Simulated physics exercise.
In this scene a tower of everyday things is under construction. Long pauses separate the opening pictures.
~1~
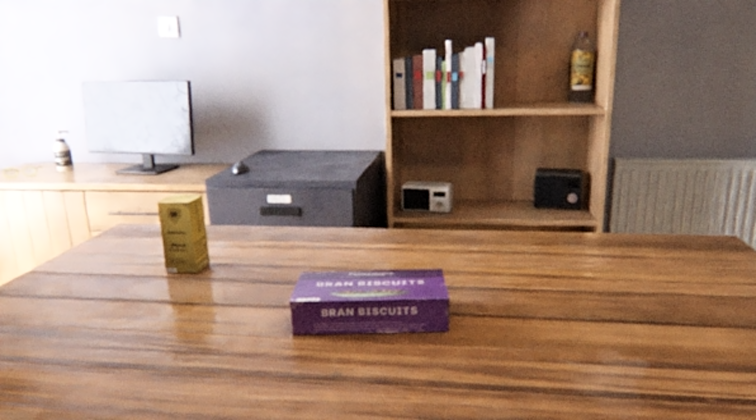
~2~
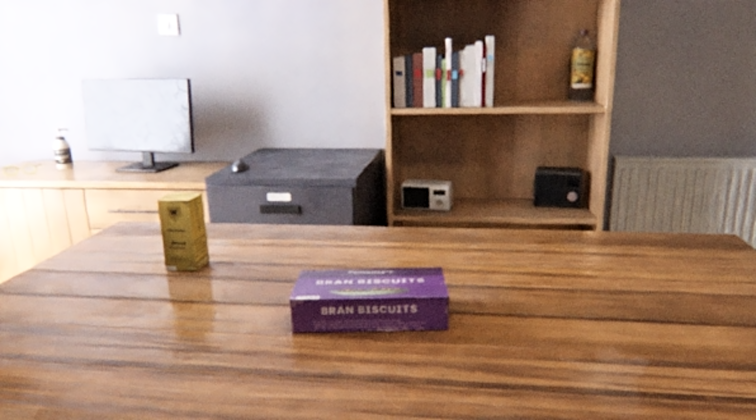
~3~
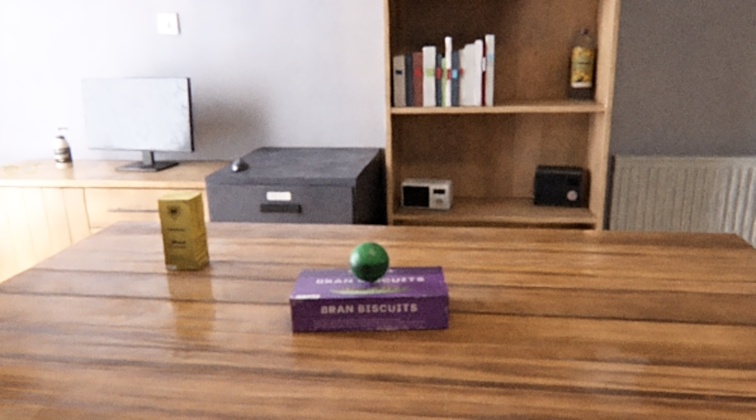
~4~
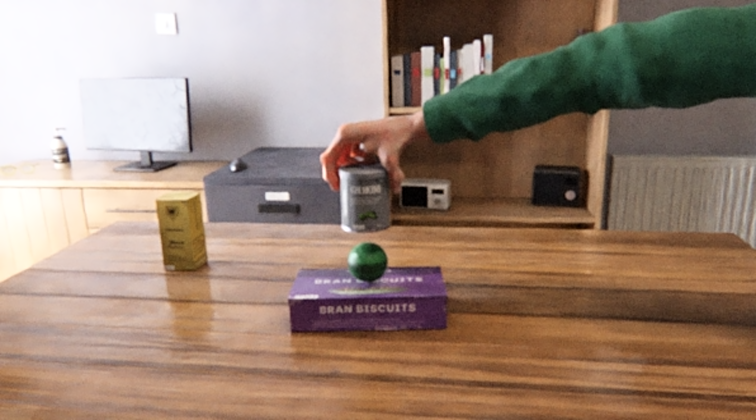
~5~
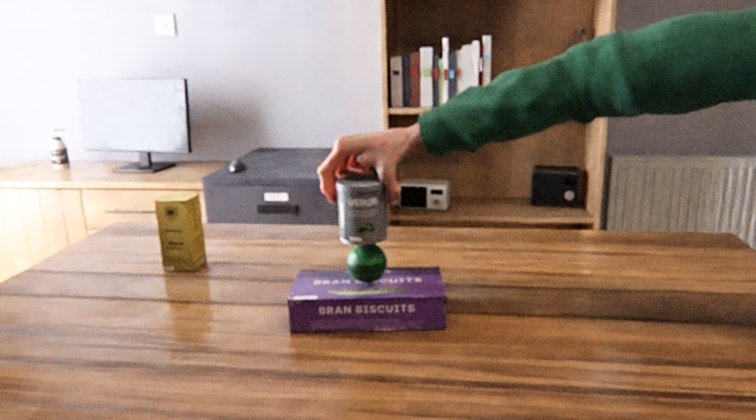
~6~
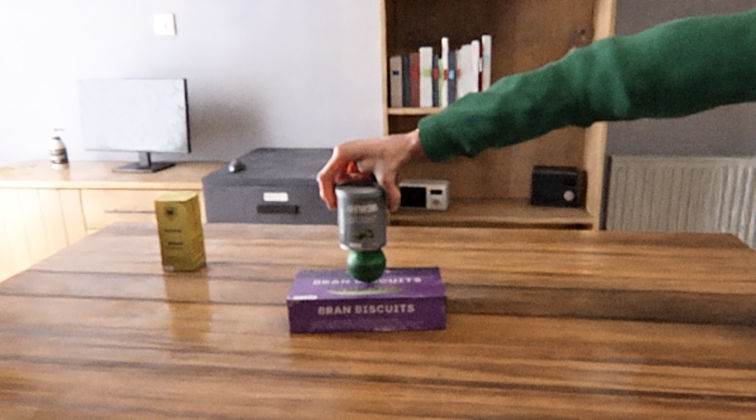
On a wooden table beside a yellow carton, a green ball appeared on top of a purple biscuit packet, then a green-sleeved arm lowered a grey pot onto the ball and kept hold of it.
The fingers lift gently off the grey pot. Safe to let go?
It fails.
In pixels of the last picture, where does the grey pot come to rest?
Look around (213, 282) in the final frame.
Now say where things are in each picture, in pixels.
In the first frame, the last thing is not in view yet.
In the second frame, the last thing is not in view yet; purple packet (371, 298).
In the third frame, the last thing is not in view yet; yellow carton (184, 231).
In the fourth frame, coming down; grey pot (366, 197); green ball (368, 262).
In the fifth frame, coming down; grey pot (362, 209); purple packet (368, 298).
In the sixth frame, set down, still held; grey pot (362, 215); yellow carton (181, 232).
Then, 0.50 s on from there, grey pot now fallen.
Then, 0.70 s on from there, things are still on the move.
In the end, fallen, grey pot; the other 3 unmoved. At the end, from the last picture's camera, grey pot near (213, 283). The pile gives way.
